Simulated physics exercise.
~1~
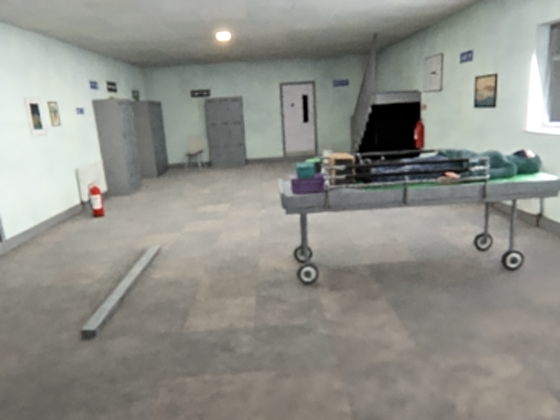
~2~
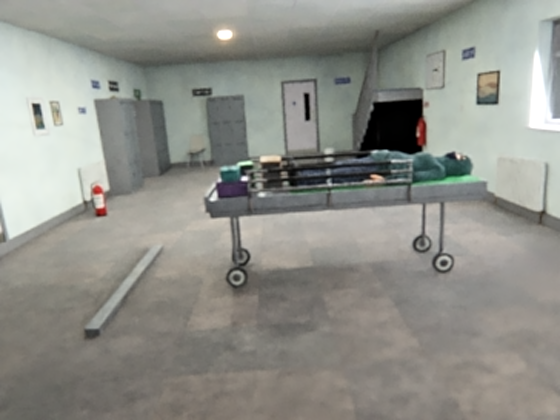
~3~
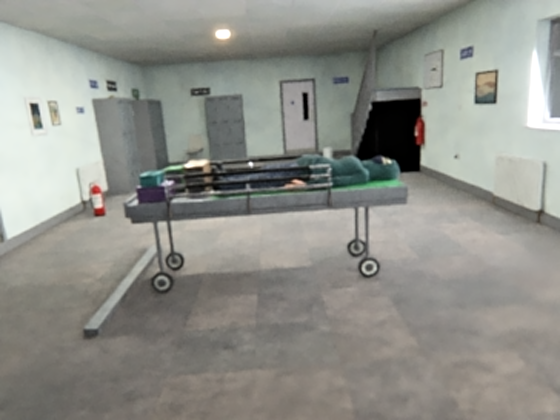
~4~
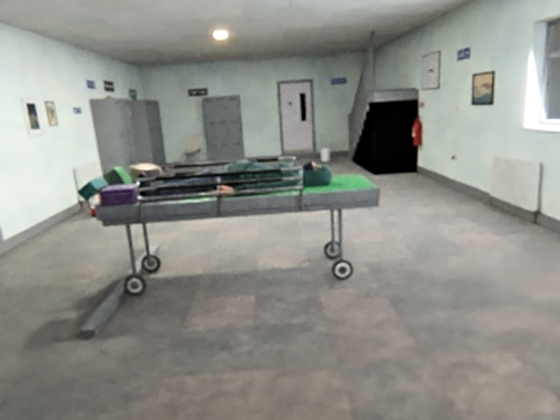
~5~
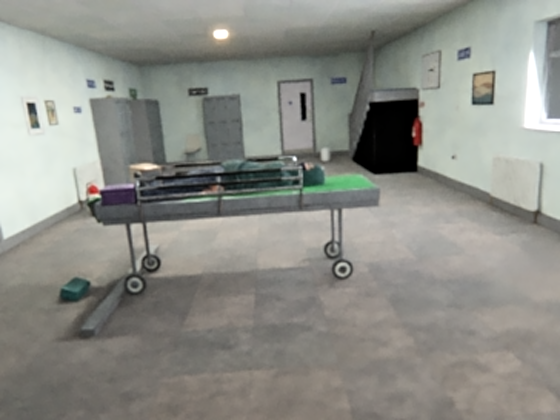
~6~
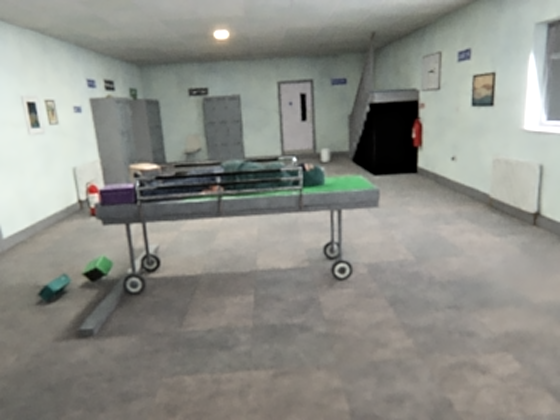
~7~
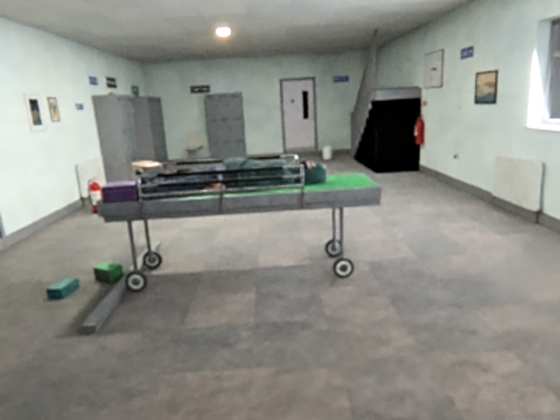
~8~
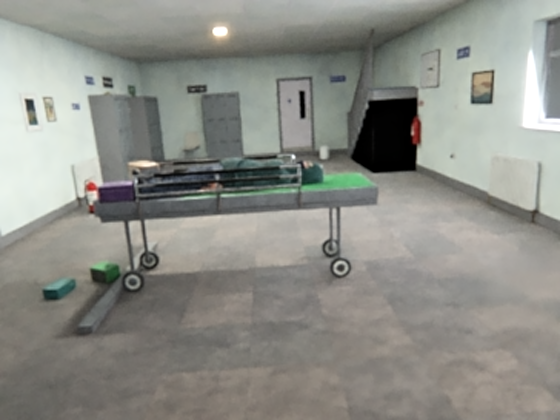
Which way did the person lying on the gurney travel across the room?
The person travelled to the left, carried along on the gurney.
